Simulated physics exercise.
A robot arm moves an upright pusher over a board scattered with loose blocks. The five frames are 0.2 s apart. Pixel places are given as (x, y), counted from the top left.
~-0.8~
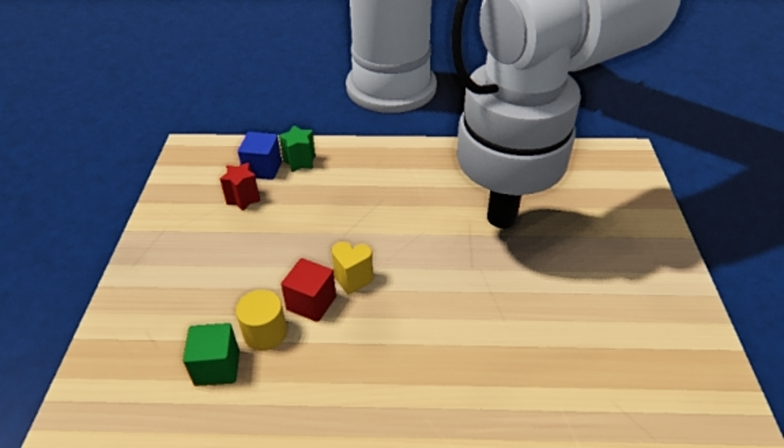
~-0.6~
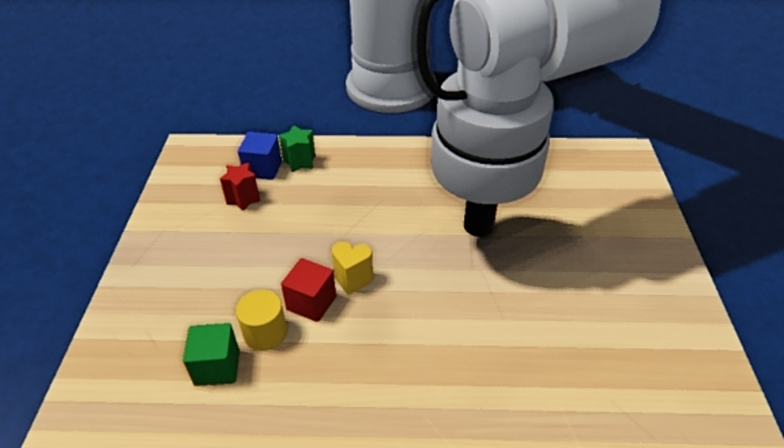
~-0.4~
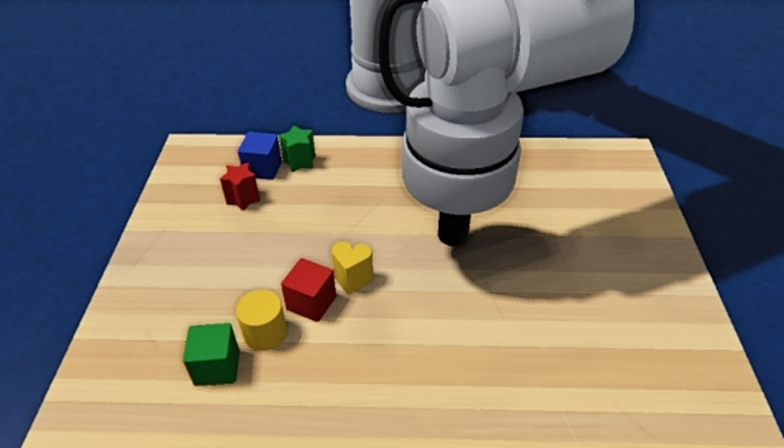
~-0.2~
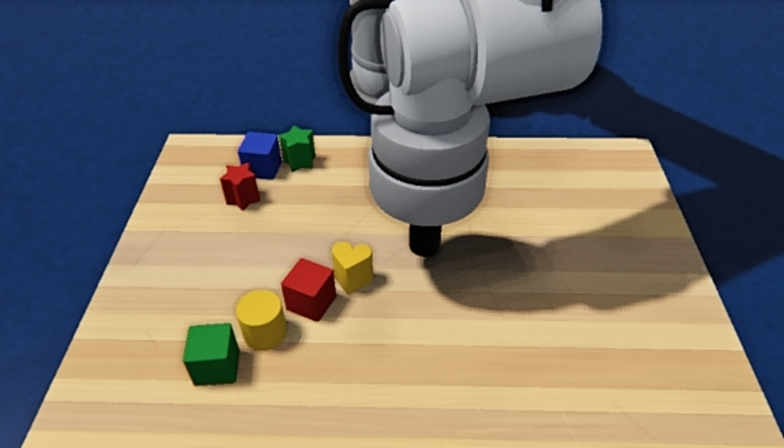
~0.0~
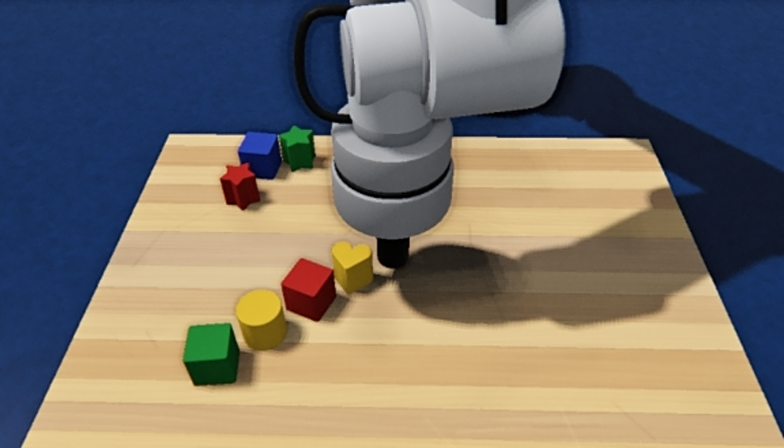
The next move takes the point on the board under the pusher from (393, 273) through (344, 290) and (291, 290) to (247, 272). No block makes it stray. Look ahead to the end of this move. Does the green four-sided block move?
I believe so.
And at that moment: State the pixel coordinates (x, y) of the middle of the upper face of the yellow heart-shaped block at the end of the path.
Its top middle is near (215, 267).
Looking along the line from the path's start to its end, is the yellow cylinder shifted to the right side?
My answer is no.
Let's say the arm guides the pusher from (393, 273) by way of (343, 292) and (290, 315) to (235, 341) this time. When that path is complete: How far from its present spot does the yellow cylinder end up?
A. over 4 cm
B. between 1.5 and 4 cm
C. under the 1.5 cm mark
I choose A.
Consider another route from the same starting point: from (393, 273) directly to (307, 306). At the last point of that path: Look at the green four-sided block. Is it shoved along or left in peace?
The answer is that it is displaced.
The first path, step by step. One third of the way, pusher at (342, 274); green four-sided block at (196, 348); yellow cylinder at (238, 315); red four-sided block at (273, 289), turned 20° clockwise; yellow heart-shaped block at (303, 271), turned 15° anticlockwise.
Two thirds of the way, pusher at (288, 274); green four-sided block at (161, 367), turned 65° anticlockwise; yellow cylinder at (190, 330); red four-sided block at (225, 301); yellow heart-shaped block at (249, 275), turned 35° anticlockwise.
At the end, pusher at (243, 257); green four-sided block at (156, 374), turned 65° anticlockwise; yellow cylinder at (184, 336); red four-sided block at (214, 300), turned 25° anticlockwise; yellow heart-shaped block at (215, 267), turned 90° anticlockwise.
